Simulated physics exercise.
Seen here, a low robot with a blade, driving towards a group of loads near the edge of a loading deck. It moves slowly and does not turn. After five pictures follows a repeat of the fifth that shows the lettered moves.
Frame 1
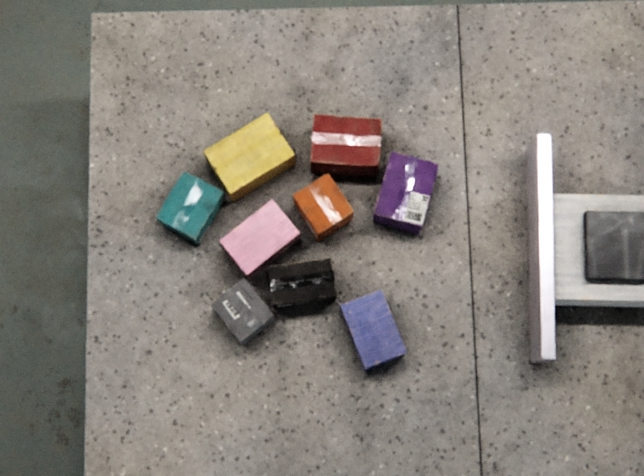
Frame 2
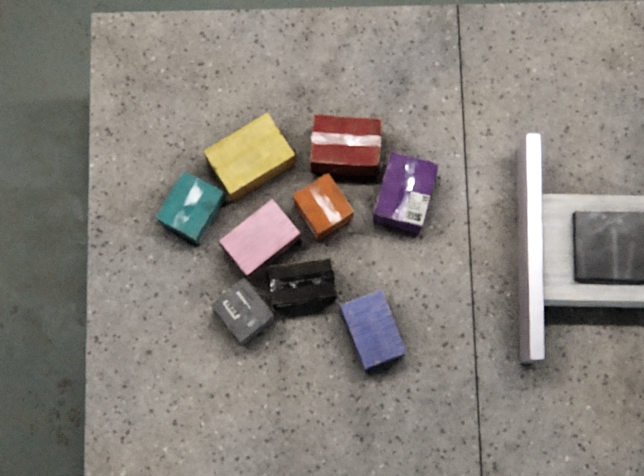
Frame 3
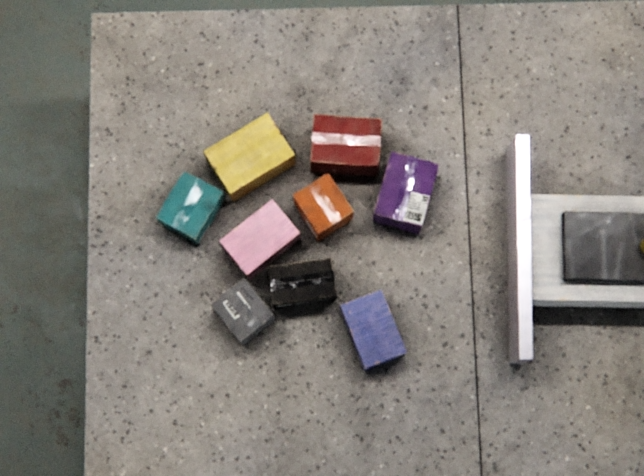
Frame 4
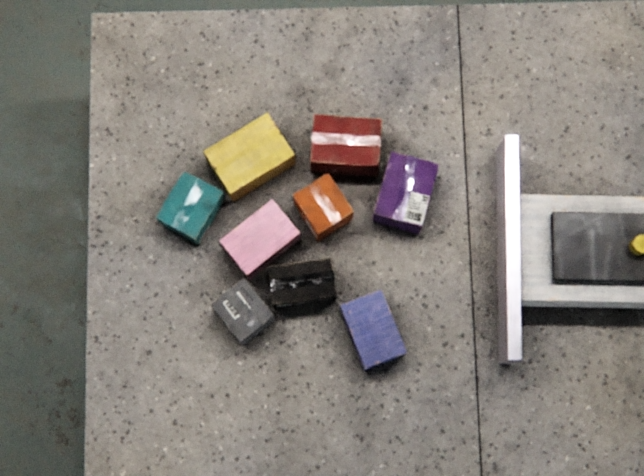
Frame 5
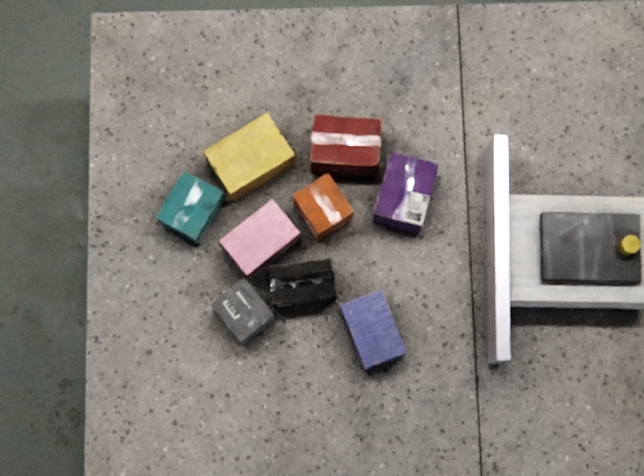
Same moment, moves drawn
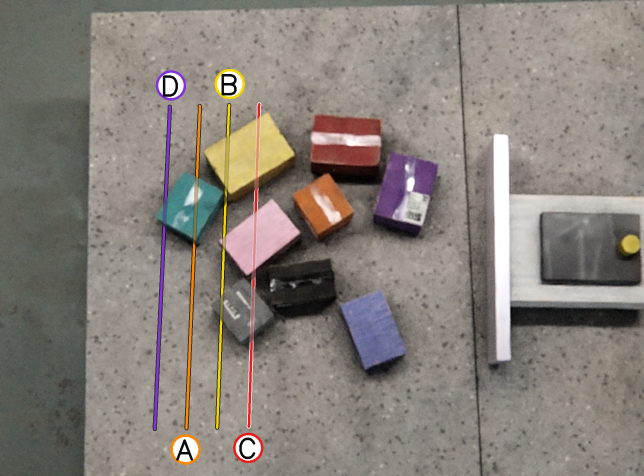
On a speckled grey deck, a low robot with a wide upright blade crept slowly left in a straight line toward a cluster of nine colourful boxes, which all stayed still, with a gap remaining between.
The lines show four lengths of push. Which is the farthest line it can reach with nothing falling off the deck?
It can go as far as B.
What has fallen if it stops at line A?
The turquoise box.
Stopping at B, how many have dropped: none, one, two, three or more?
In all, none.
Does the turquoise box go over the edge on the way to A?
Yes.
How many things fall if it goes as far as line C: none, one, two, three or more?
In all, none.
On the marked copy, A at (193, 263); B at (223, 262); C at (254, 261); D at (163, 264).
Taking B. A third of the way, robot (483, 250); red box (323, 138); blue crate (363, 327).
Two thirds of the way, robot (382, 252); turquoise box (174, 211); pink crate (201, 258).
When it is over, robot (306, 254); turquoise box (99, 212); pink crate (127, 259); nothing has fallen.
As for the rest, A drops the turquoise box; C is safe but short; D drops the turquoise box, grey parcel and pink crate.
